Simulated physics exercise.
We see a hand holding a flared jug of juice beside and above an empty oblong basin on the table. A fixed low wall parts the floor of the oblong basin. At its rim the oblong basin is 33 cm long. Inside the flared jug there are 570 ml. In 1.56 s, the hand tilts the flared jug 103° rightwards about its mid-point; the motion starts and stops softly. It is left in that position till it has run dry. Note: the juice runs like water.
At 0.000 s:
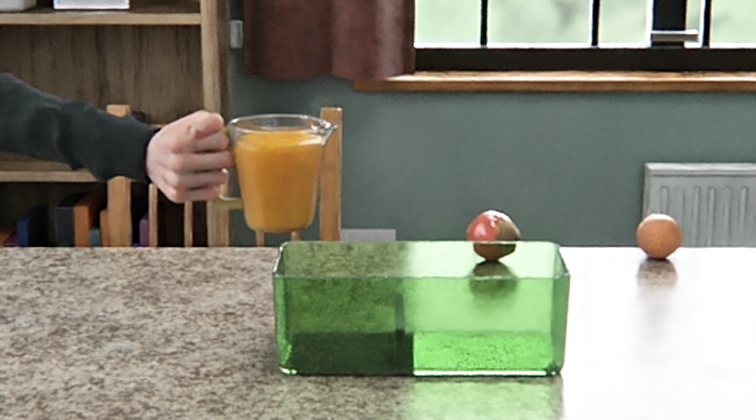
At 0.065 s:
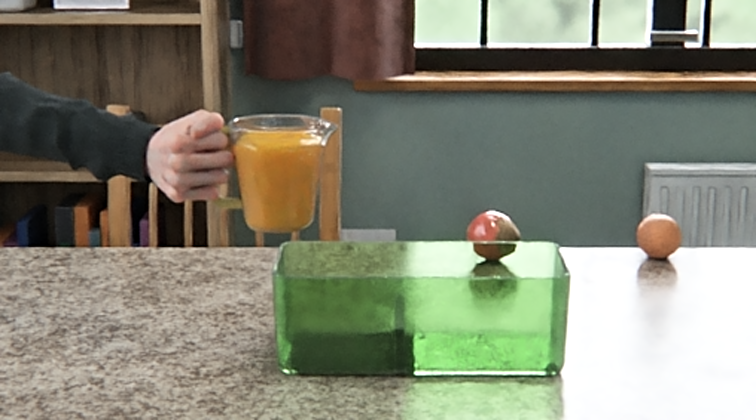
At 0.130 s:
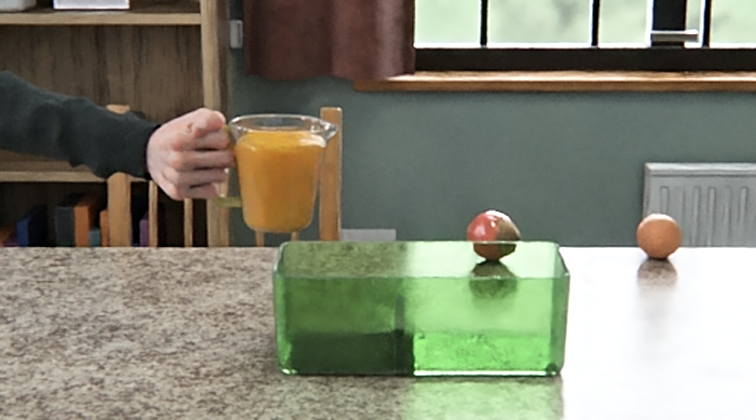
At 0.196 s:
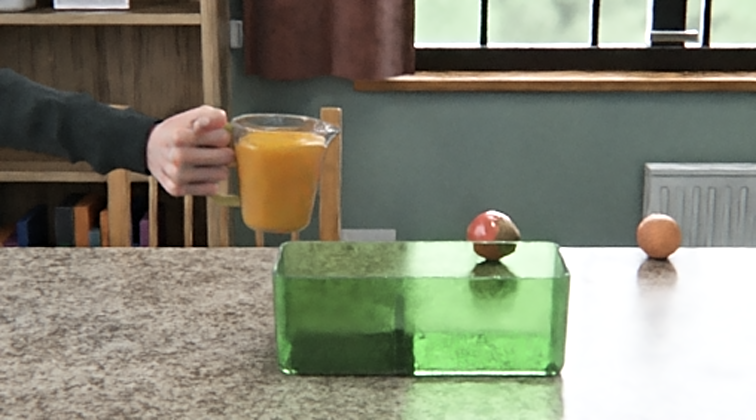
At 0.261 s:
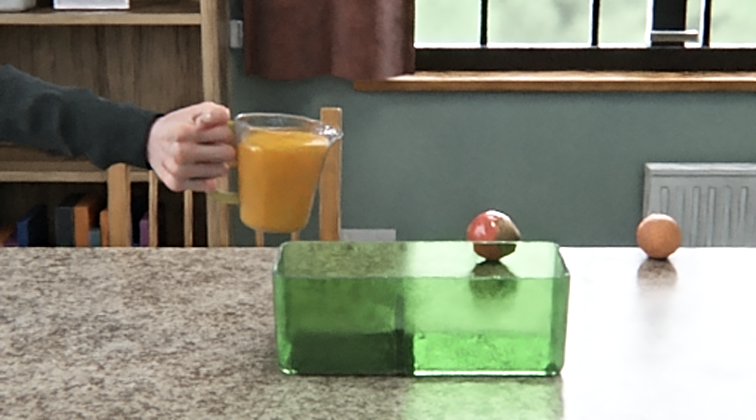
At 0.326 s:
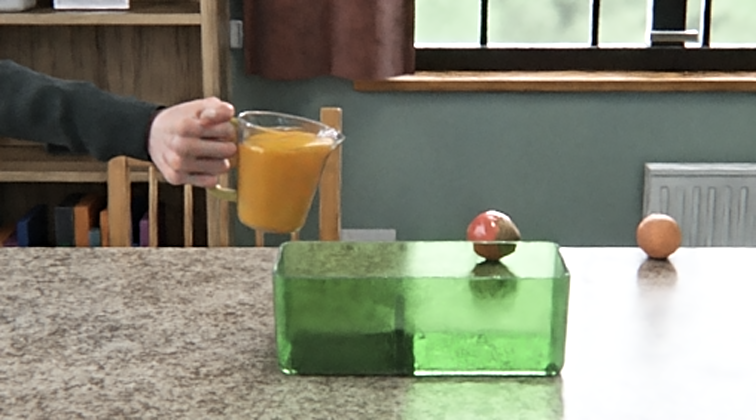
A hand slowly tilts a jug of orange juice slightly rightwards above a green basin.
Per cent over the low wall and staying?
40 per cent.
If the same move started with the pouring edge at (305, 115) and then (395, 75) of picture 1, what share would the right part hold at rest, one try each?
I'd expect close to 5 per cent and then close to 95 per cent.
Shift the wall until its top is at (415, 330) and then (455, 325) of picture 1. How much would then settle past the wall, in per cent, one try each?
Respectively 25 and 5 %.
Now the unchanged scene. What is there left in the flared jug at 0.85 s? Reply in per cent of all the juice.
Roughly 78 %.
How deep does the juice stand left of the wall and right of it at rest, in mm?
Around 18 mm deep on the left, around 10 mm deep on the right.
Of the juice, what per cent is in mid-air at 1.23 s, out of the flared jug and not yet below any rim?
About 10 % of the total.
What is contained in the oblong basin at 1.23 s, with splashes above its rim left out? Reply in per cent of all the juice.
Near 66 per cent of the total.
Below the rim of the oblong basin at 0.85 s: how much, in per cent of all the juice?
Some 10 per cent.
After 0.85 s the tilt is 58° and 78 per cent is still to pour, 3 is left of the wall and 6 right of it.
After 1.23 s the tilt is 92° and 23 per cent is still to pour, 28 is left of the wall and 38 right of it.
After 1.63 s the tilt is 103° and 0 per cent is still to pour, 59 is left of the wall and 40 right of it.
After 2.06 s the tilt is 103° and 0 per cent is still to pour, 59 is left of the wall and 40 right of it.
In the end 59 per cent lies left of the wall, 40 right of it and 1 outside.
